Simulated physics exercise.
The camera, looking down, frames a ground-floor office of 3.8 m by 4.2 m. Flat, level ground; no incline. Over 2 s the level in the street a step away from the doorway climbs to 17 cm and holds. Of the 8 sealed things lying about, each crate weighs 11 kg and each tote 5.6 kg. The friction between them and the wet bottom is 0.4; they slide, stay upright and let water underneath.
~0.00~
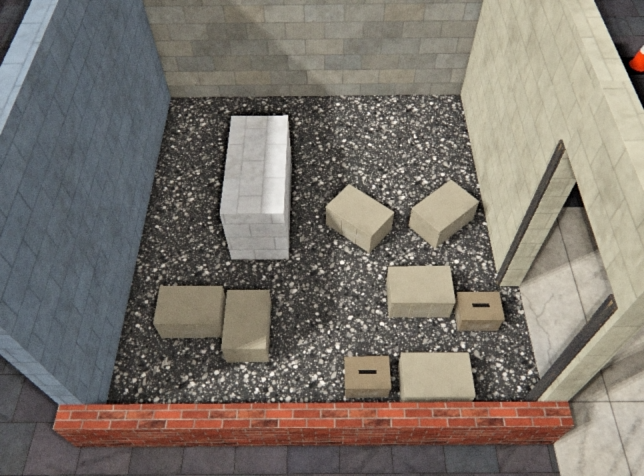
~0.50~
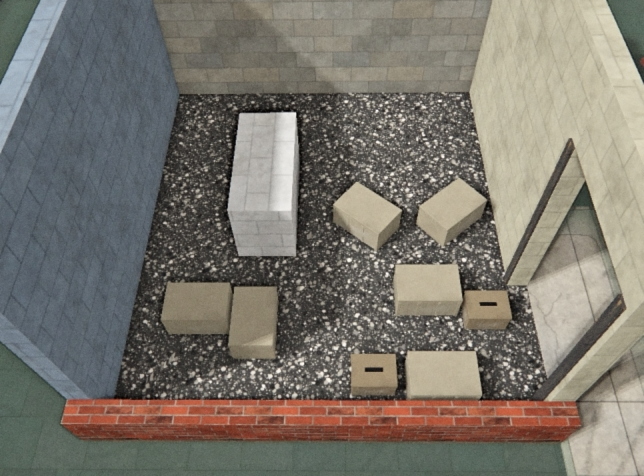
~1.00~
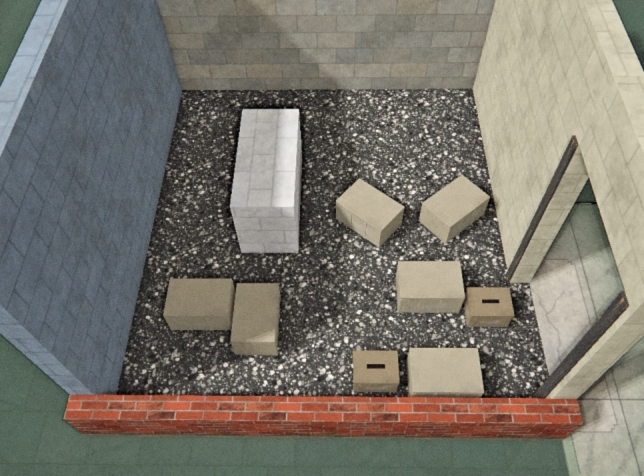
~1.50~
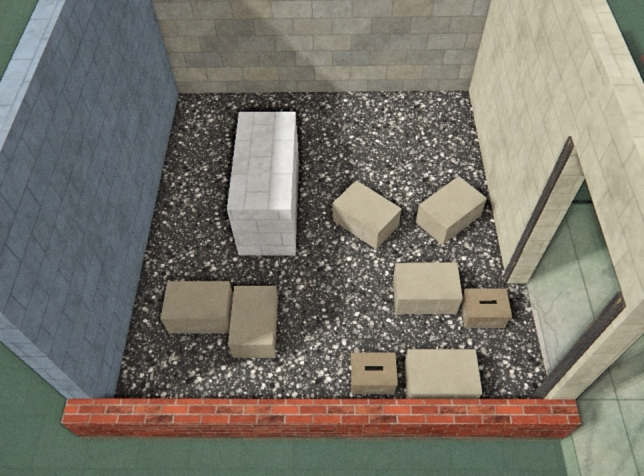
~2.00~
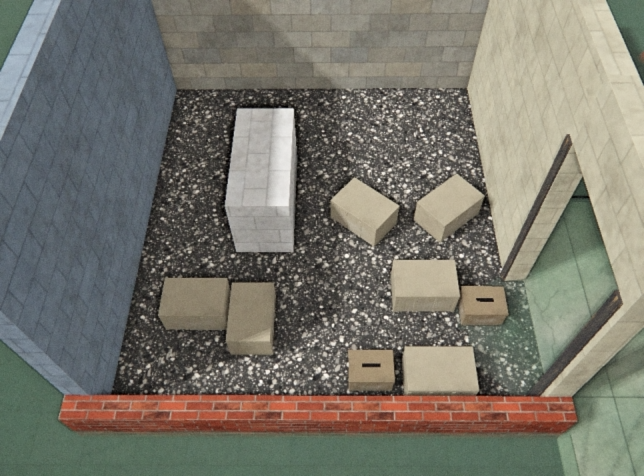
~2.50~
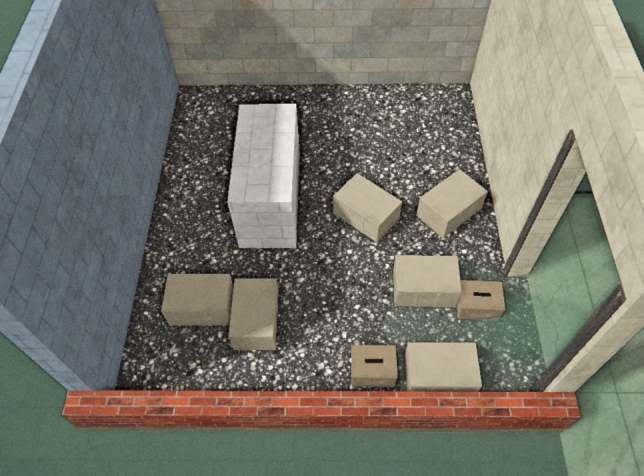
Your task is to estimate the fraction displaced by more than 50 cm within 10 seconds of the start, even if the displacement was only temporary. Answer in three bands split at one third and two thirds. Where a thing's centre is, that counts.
Two thirds or more.
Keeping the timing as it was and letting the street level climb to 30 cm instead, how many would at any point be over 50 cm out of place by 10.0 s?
8.
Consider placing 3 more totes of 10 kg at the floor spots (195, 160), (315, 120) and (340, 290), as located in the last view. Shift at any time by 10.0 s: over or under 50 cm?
Respectively, higher, lower and higher.
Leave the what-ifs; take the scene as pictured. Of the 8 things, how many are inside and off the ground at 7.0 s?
Total: 6.
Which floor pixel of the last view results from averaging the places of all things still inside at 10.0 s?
They average out to somewhere around (276, 201).
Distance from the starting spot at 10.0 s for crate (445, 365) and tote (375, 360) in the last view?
250 cm and 300 cm respectively.
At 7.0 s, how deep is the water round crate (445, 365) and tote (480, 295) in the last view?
Depths: Near 13 cm, then near 8 cm.
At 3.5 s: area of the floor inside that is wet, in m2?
Some 4.5 m2 of it.
After 3.5 s 0 of 8 are over 50 cm from their spots; 2 afloat.
After 4.5 s 4 of 8 are over 50 cm from their spots; 2 afloat.
After 7.0 s 6 of 8 are over 50 cm from their spots; 6 afloat.
After 10.0 s 7 of 8 are over 50 cm from their spots, and 7 have been at some point; 6 afloat.
